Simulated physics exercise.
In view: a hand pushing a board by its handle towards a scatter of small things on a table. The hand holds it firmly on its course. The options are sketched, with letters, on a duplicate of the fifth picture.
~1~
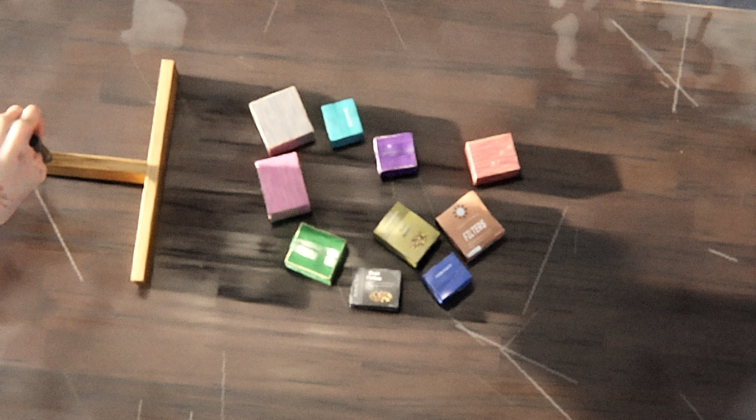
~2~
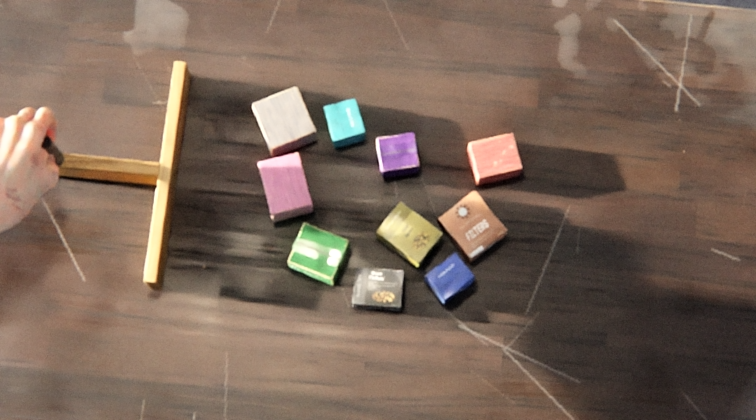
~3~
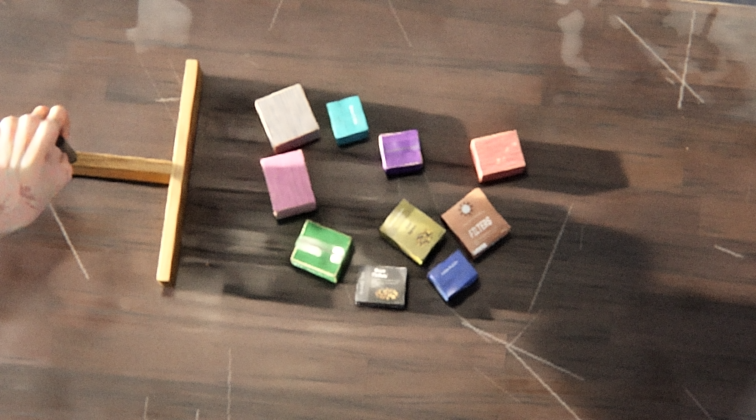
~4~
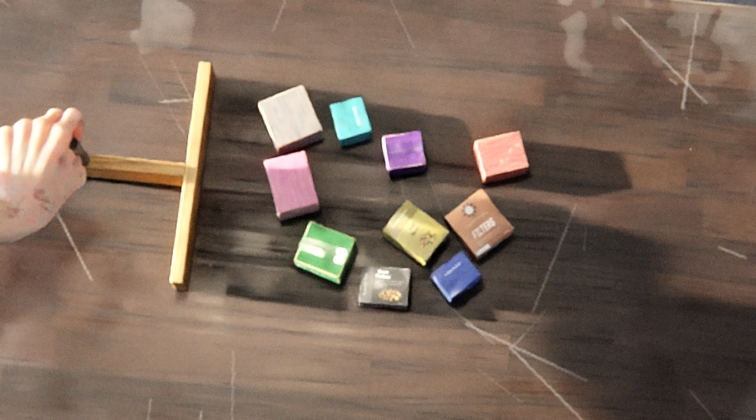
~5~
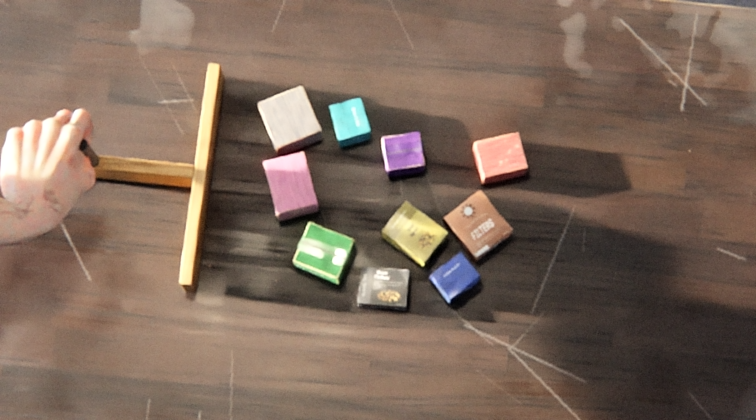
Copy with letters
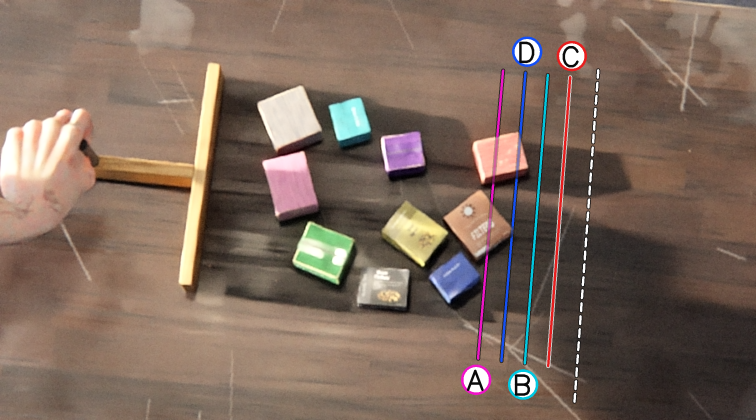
On a dark wooden table, a hand slid a wooden board by its handle slowly to the right, closing part of the gap to ten scattered, colourful little blocks and boxes that stayed put.
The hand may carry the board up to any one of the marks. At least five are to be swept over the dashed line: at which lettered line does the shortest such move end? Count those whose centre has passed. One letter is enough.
It can halt at B.
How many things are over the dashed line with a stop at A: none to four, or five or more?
It has two across.
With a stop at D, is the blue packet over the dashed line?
No.
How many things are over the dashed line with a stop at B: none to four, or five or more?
In all, five or more.
On the marked copy, A at (491, 211); B at (537, 216); C at (559, 218); D at (514, 214); the dashed line at (587, 232).
With B. Early on, board (320, 184); red block (500, 159); orange box (477, 227); none across.
Further on, board (440, 196); red block (557, 166); orange box (548, 220); none across.
At the end, board (535, 205); red block (650, 175); orange box (640, 229); six across.
As for the rest, A gets only two across; C gets six across, but is farther than needed; D gets only two across.
